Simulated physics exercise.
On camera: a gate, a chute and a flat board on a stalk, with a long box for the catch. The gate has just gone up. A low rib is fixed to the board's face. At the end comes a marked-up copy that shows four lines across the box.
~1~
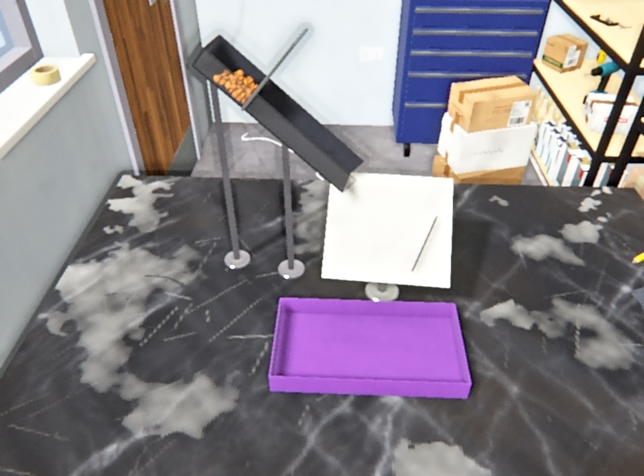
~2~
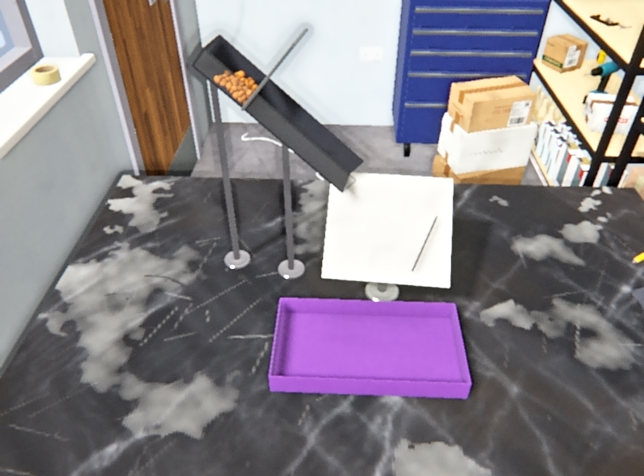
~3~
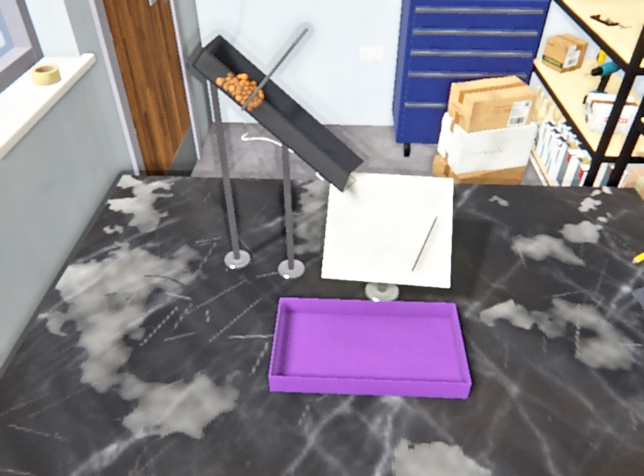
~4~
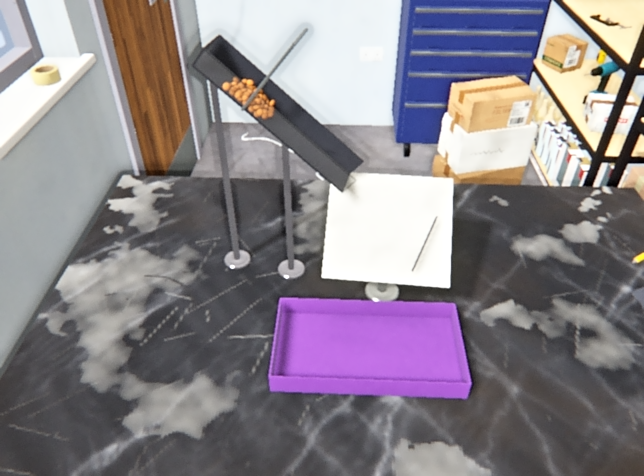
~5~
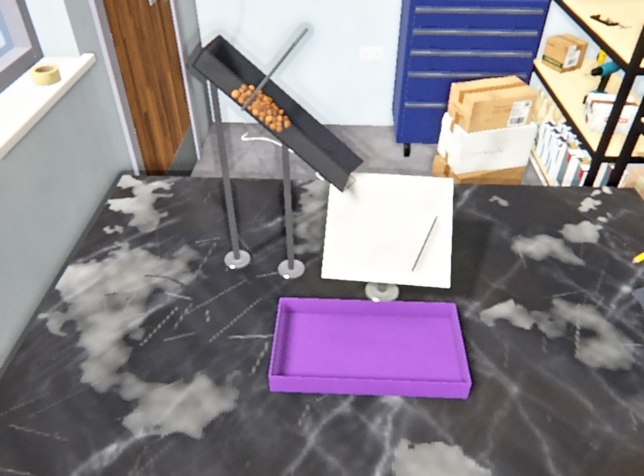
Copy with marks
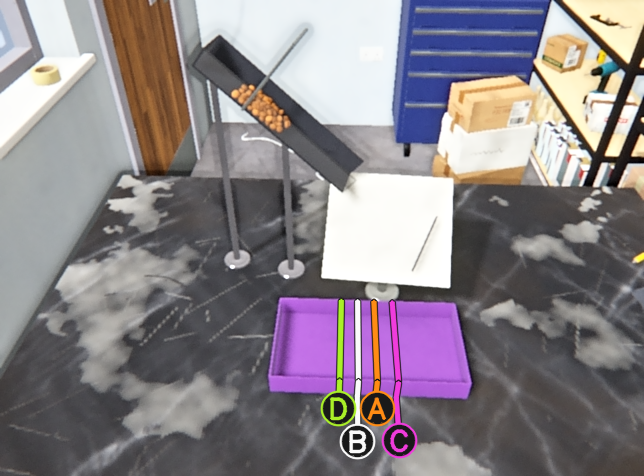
A dark sloping chute stands over a purple box as brown kibble slides partway down it.
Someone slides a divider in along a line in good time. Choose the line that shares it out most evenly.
It is C.
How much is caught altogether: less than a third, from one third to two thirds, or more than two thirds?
It is more than two thirds.
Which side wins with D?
Right.
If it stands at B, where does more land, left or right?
Right.
On the marked copy, line A crosses the front rim at (377, 381); line B crosses the front rim at (358, 380); line C crosses the front rim at (398, 381); line D crosses the front rim at (339, 379).
For line A, of what is caught, a stray few on the left of the divider, nearly all on the right.
For line B, of what is caught, none on the left of the divider, all on the right.
For line C, of what is caught, about half on the left of the divider, about half on the right.
For line D, of what is caught, none on the left of the divider, all on the right.
